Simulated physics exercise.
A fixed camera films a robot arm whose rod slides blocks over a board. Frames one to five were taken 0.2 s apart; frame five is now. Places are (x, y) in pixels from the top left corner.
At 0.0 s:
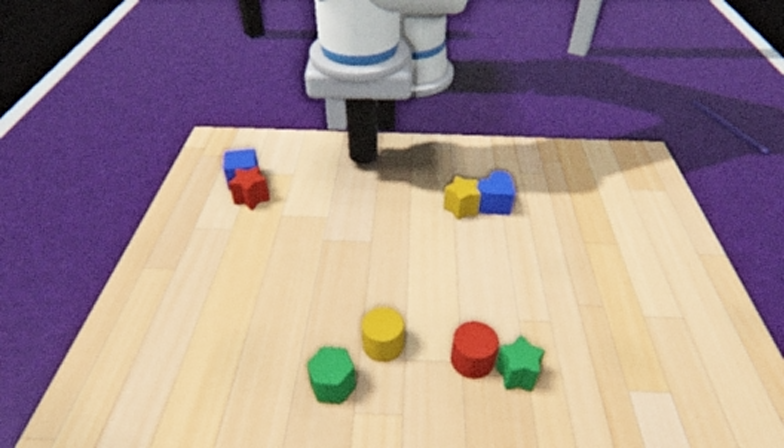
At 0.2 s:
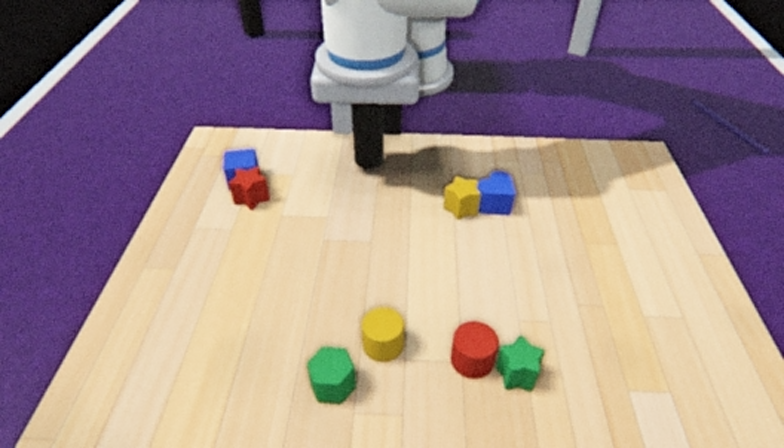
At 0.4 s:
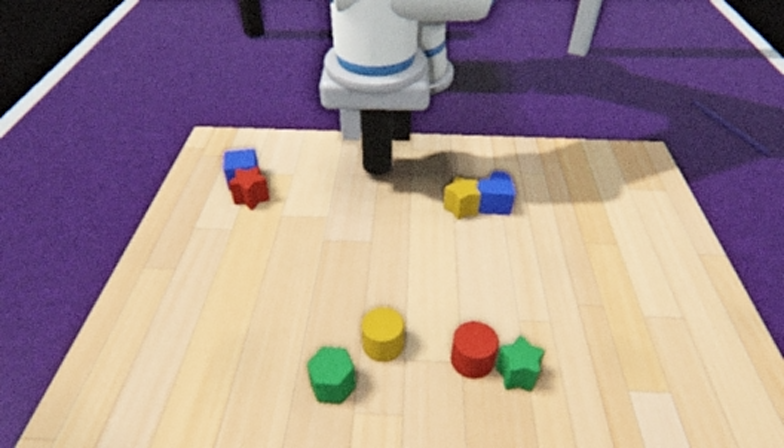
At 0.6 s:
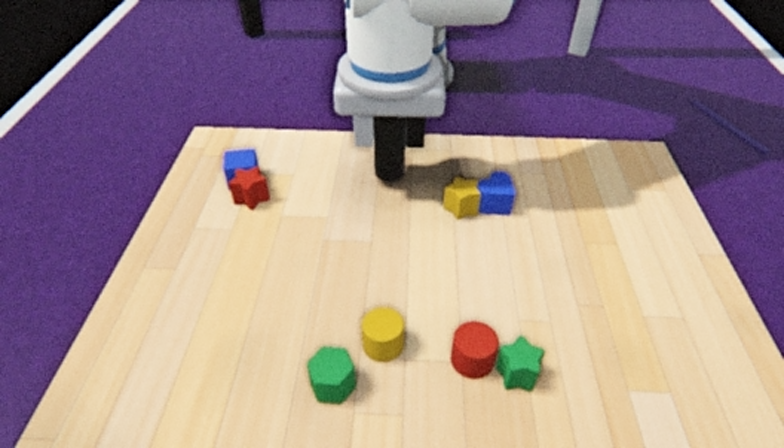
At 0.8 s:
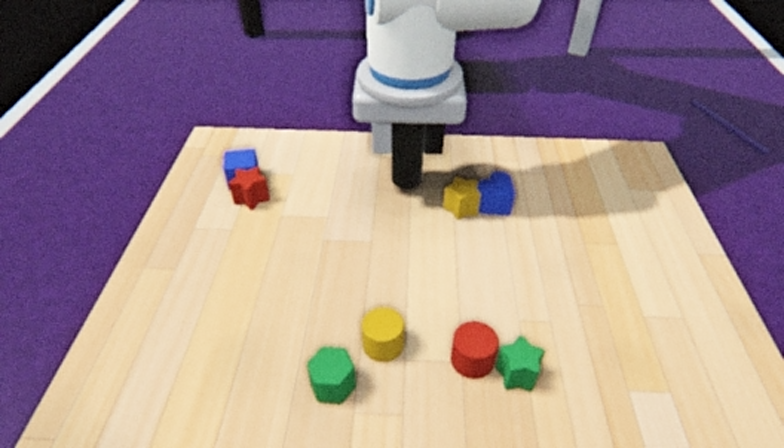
In the video, a robot arm with a dark rod moves a short way right and slightly nearer over a wooden board, left of a yellow star and a blue block, while all the coloured blocks stay still.
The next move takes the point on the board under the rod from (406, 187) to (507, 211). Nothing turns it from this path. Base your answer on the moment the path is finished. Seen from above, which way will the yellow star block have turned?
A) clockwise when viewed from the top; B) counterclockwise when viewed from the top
Option A.
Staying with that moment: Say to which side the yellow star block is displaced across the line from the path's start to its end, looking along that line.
Shifted right.
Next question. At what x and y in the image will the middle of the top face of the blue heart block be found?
My estimate: (542, 194).
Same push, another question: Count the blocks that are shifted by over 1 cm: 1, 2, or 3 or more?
Count: Two.
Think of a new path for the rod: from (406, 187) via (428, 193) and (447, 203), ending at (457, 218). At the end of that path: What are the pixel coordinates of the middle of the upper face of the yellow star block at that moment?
Its top middle: (489, 204).
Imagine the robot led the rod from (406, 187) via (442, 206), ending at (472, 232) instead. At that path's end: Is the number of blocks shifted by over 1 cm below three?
I believe so.
The first path, step by step. One third of the way, rod (440, 187); nothing pushed yet.
Two thirds of the way, rod (474, 195); yellow star block (484, 200), turned 45° clockwise; blue heart block (511, 188), turned 50° anticlockwise.
At the end, rod (509, 203); yellow star block (491, 205), turned 85° clockwise; blue heart block (542, 194), turned 35° anticlockwise.
